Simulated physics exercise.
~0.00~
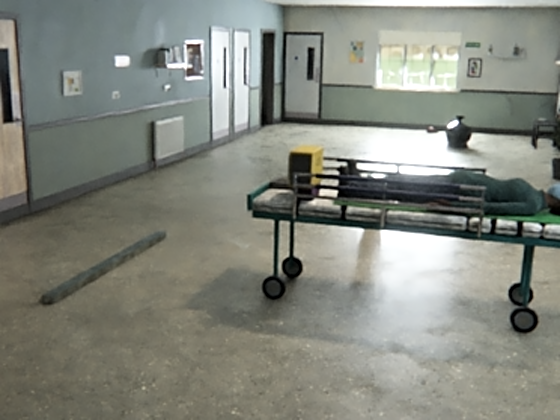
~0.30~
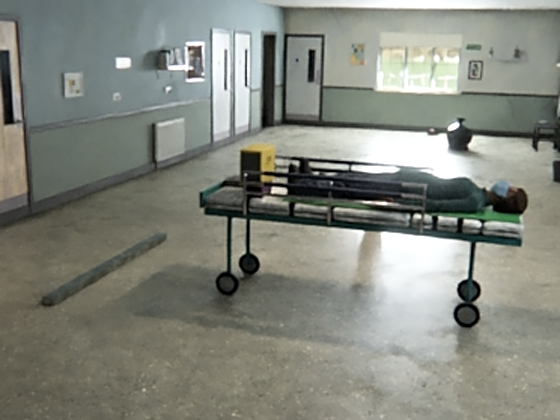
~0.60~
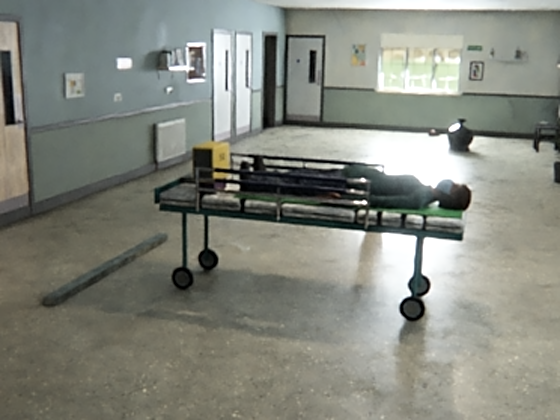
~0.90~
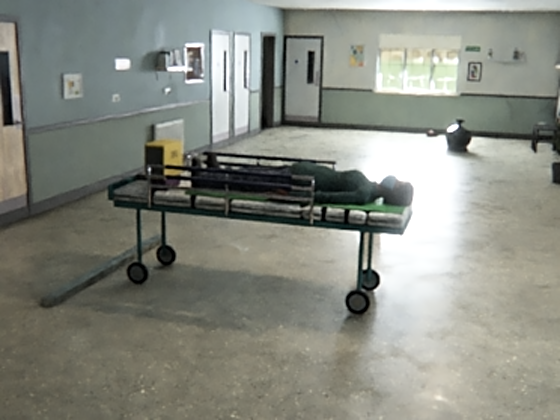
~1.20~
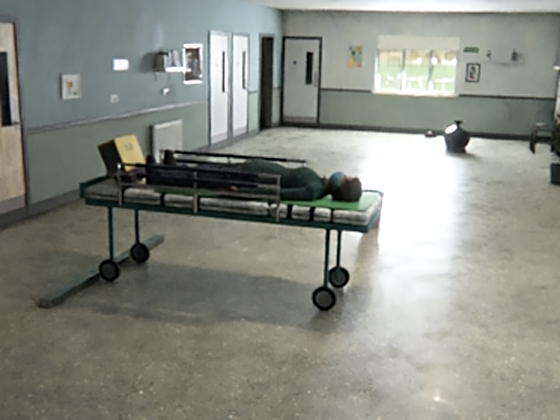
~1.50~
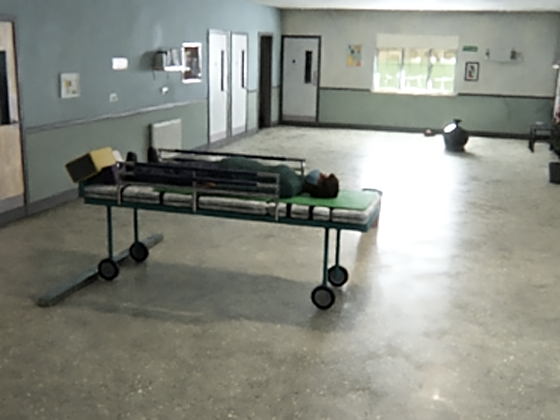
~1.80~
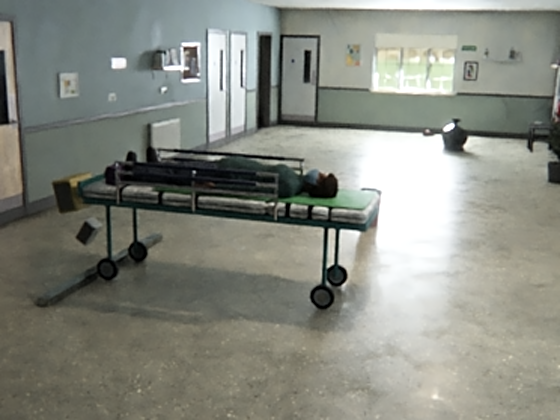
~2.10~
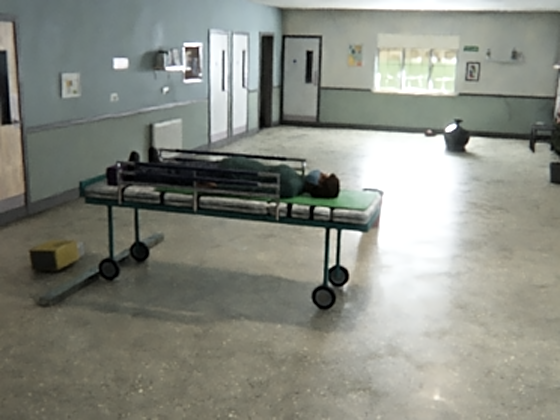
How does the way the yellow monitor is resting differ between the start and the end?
At the start the yellow monitor stands upright on the trolley. By the end it is lying on its side on the floor.
